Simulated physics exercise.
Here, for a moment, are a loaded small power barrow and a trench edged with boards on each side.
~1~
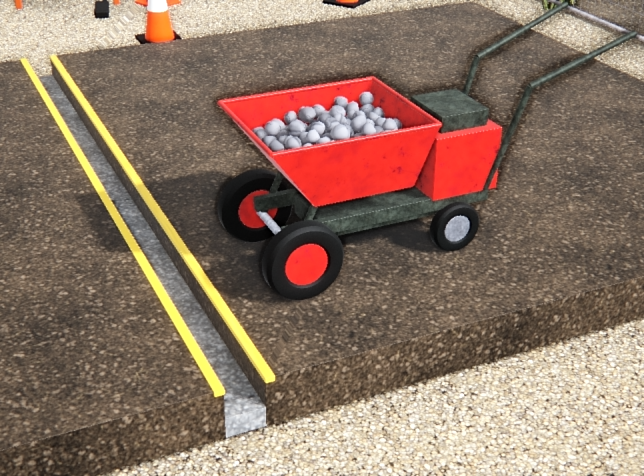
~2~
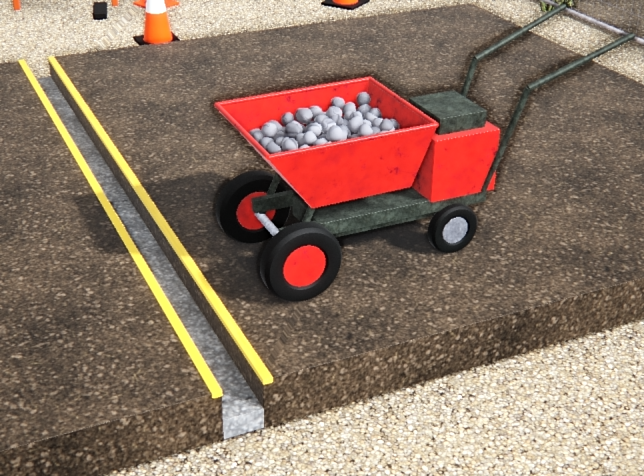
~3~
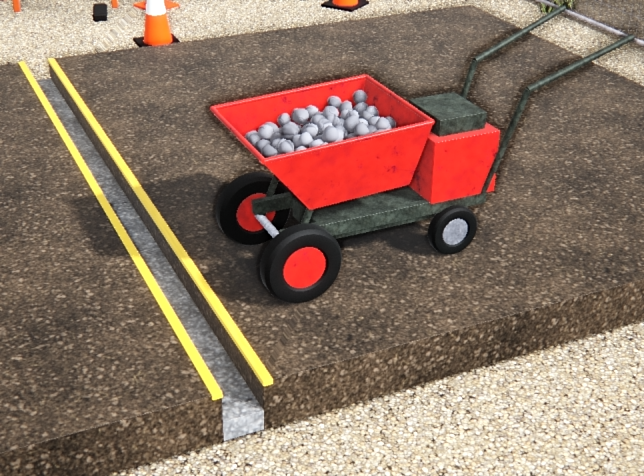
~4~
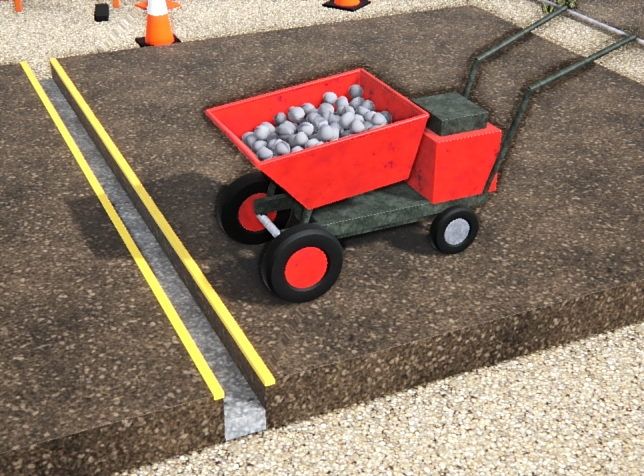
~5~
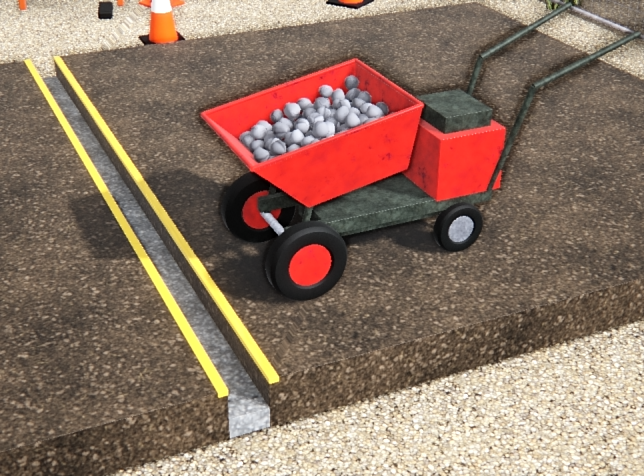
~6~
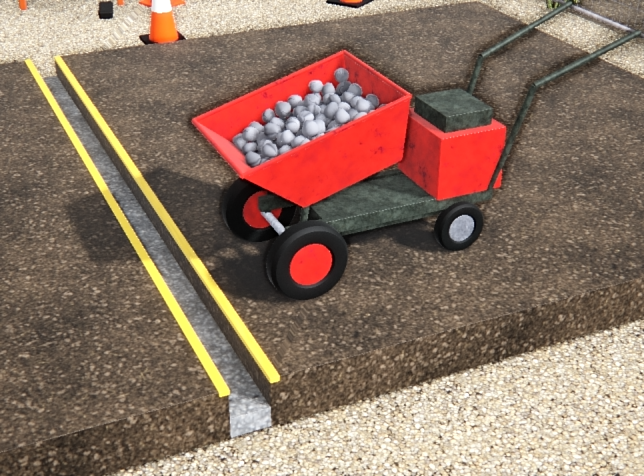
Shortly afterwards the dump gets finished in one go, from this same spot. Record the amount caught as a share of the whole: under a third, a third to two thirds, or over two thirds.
From what I can see, the trench share stays below a third.
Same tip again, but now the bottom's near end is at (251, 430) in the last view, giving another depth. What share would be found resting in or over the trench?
About 0 %.
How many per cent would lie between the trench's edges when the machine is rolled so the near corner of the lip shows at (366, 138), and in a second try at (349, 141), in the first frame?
40 and 50 in a hundred, in that order.
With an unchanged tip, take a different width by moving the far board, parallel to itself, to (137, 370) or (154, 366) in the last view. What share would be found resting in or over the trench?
Near 80 % and 60 %.
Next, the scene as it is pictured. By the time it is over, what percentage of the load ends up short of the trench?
Share: Near 0 %.
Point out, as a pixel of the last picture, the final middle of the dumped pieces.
I'd mark it at roughly (106, 297).
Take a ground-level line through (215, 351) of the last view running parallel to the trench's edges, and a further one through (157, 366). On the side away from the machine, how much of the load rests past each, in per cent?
First 90 in a hundred, second 60 in a hundred.
Soon after the last picture, skip tipped steeply; all in the skip.
A little later, skip tipped right over; most in the skip; a small part beyond it; a stray few falling.
Later still, skip tipped right over; a small part in the skip; a stray few in or heaped over the trench; most beyond it.
By the end, skip tipped right over; a small part in the skip; a small part in or heaped over the trench; most beyond it.
